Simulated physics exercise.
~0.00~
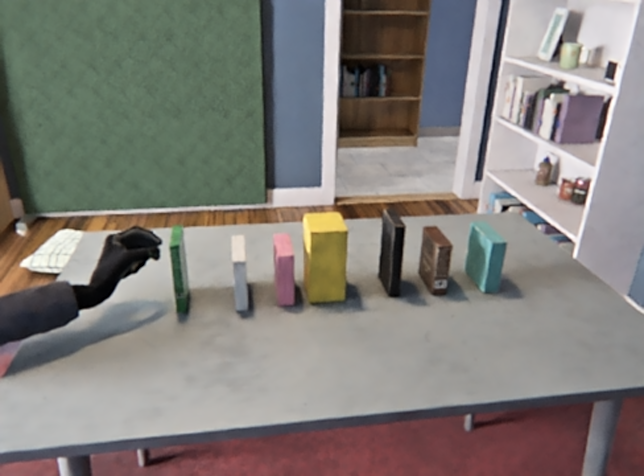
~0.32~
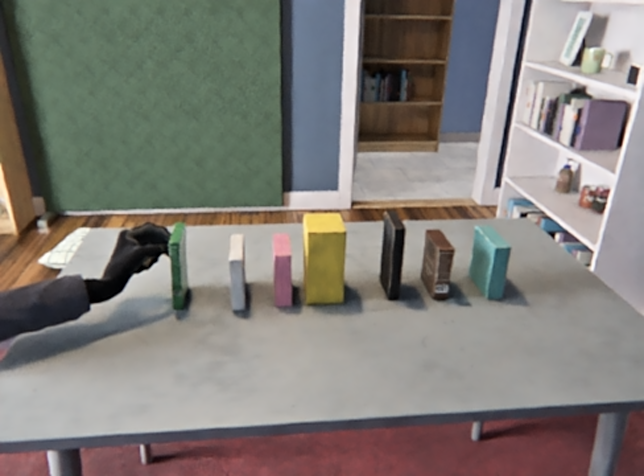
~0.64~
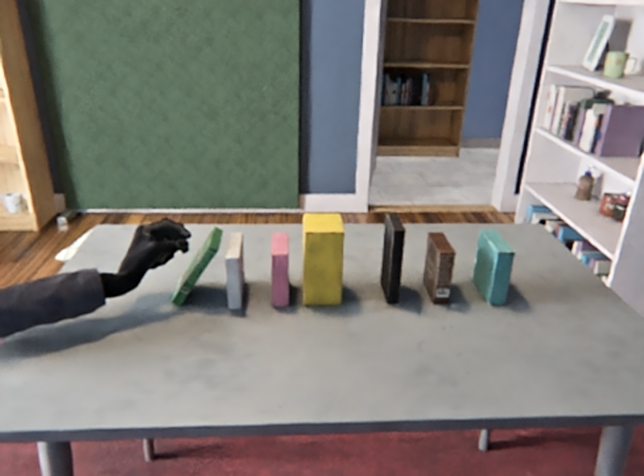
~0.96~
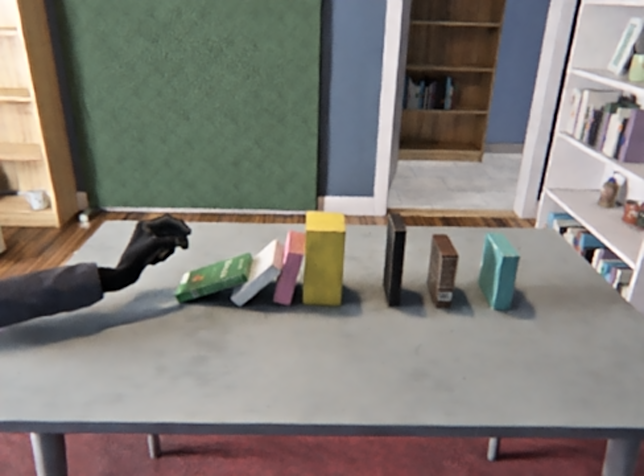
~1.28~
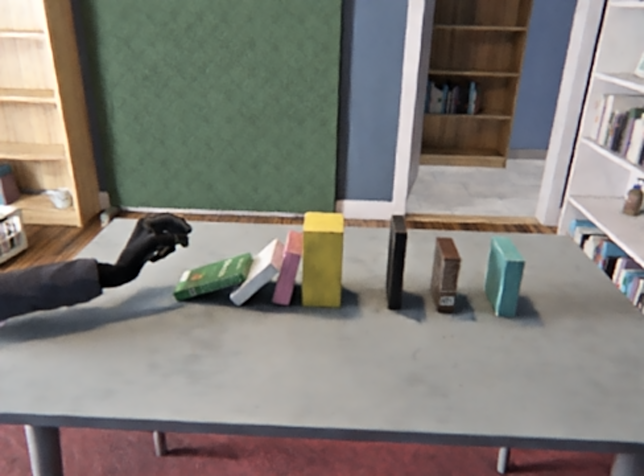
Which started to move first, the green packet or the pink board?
The green packet started to move first. It was already tilting while the pink board still stood upright, and the board leaned over only afterwards.
